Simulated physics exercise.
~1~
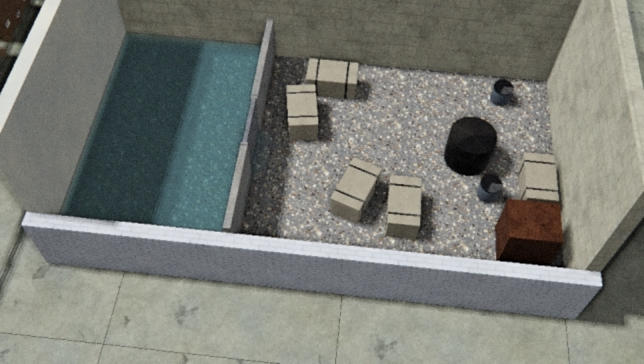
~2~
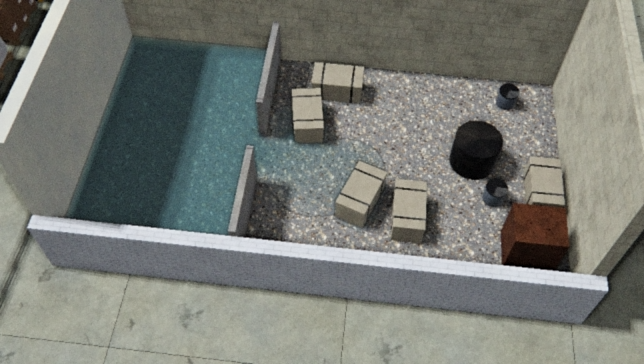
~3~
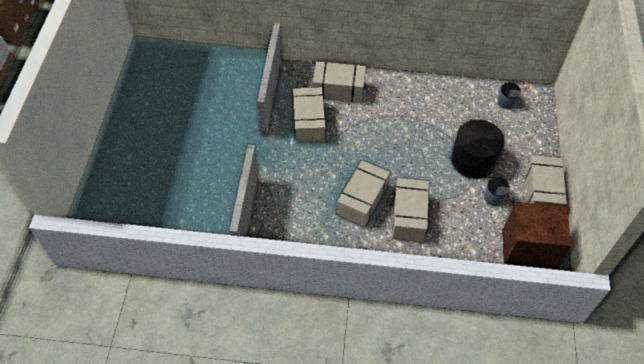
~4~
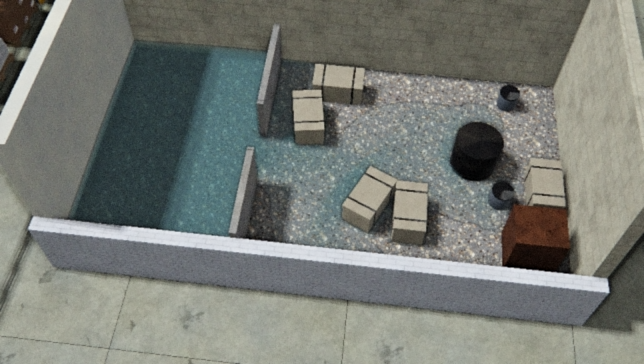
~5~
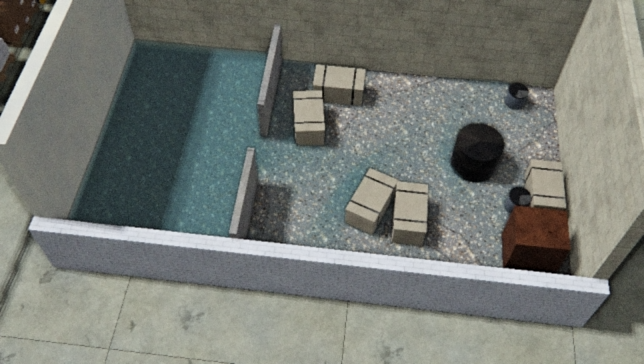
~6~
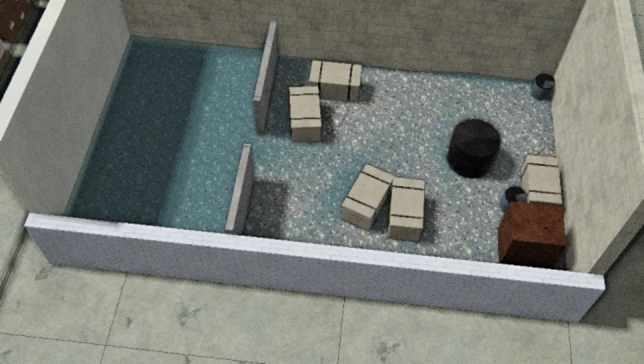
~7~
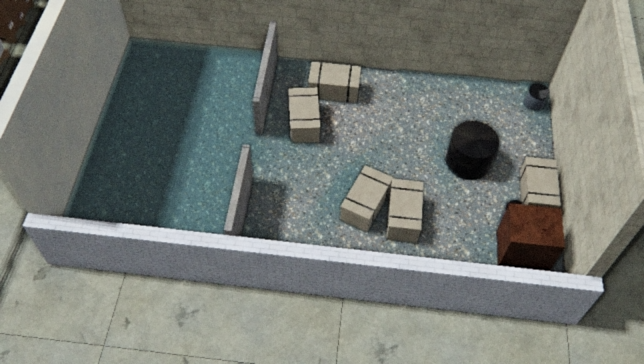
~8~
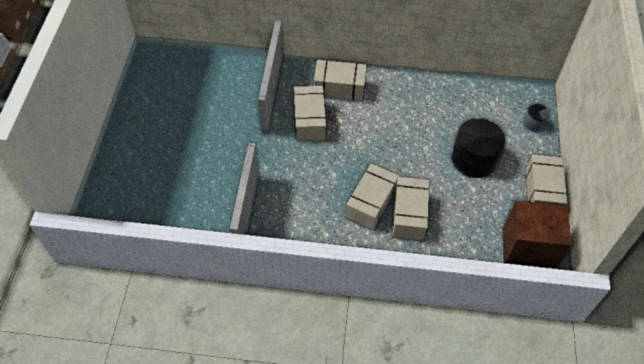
Water spreading from a walled section through an opened gap across gravelly floor, nudging a pale crate and carrying two pails rightward.
